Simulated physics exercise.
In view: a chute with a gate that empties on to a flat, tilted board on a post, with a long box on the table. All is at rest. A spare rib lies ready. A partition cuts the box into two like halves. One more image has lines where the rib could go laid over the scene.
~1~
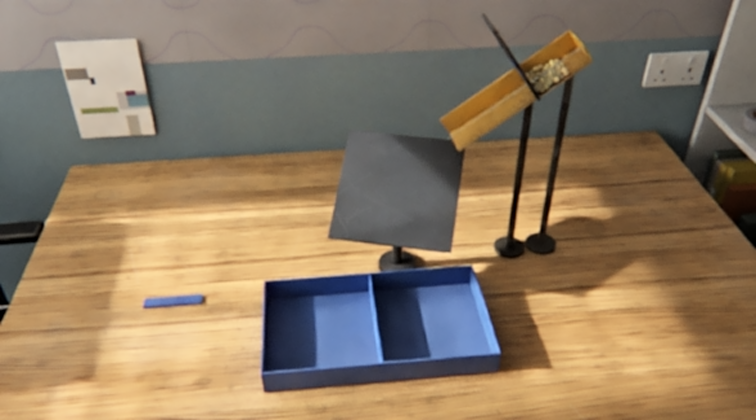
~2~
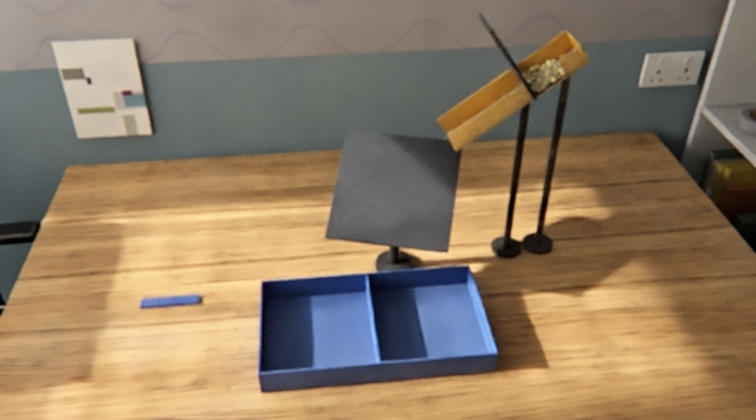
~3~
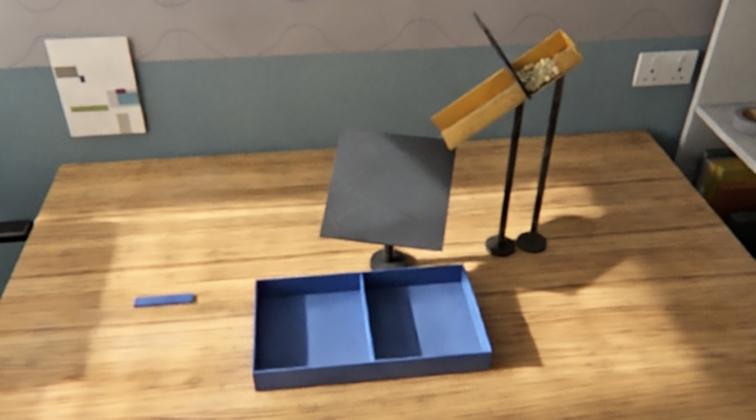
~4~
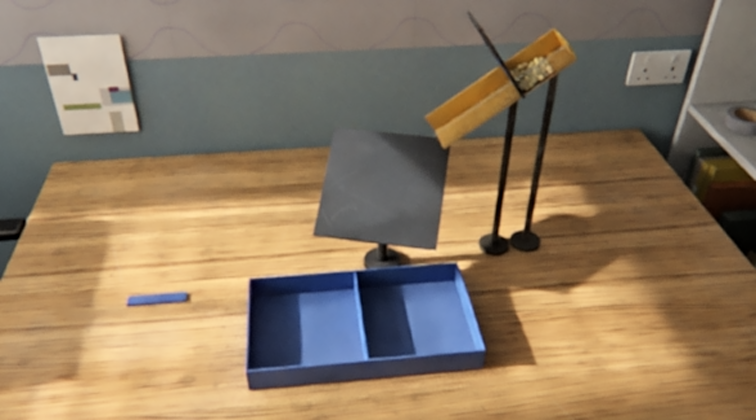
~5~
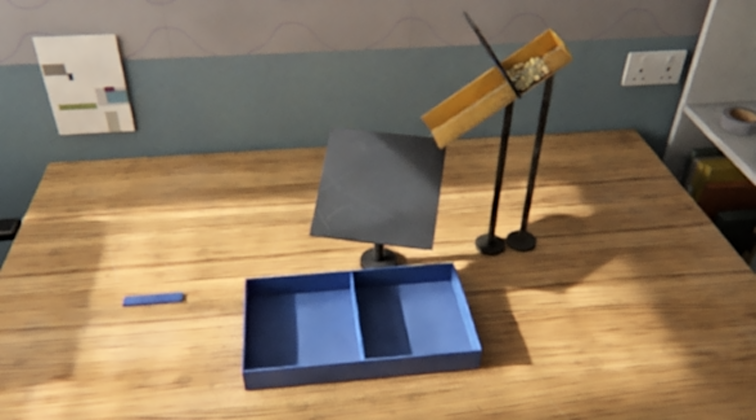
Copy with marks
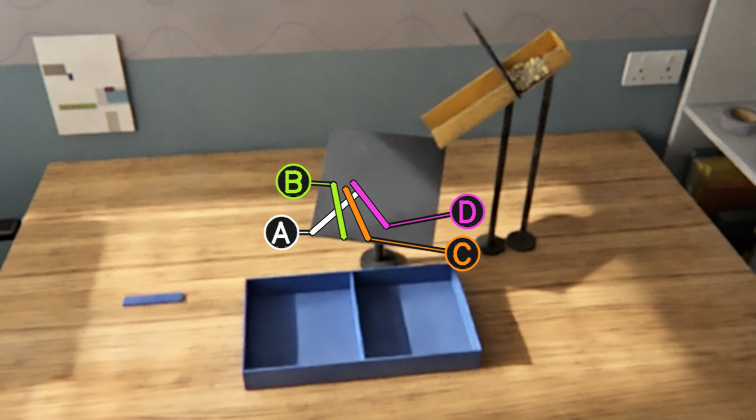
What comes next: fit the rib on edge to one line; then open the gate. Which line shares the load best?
Use line B.
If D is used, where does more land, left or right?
More lands on the right.
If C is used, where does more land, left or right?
More lands on the right.
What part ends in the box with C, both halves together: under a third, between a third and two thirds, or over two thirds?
Over two thirds.
On the marked copy, line A from (356, 194) to (312, 232); line B from (333, 184) to (343, 237); line C from (345, 189) to (367, 238); line D from (353, 182) to (386, 226).
For line A, of what is caught, most in the left half, a small part in the right.
For line B, of what is caught, about half in the left half, about half in the right.
For line C, of what is caught, a small part in the left half, nearly all in the right.
For line D, of what is caught, a small part in the left half, nearly all in the right.
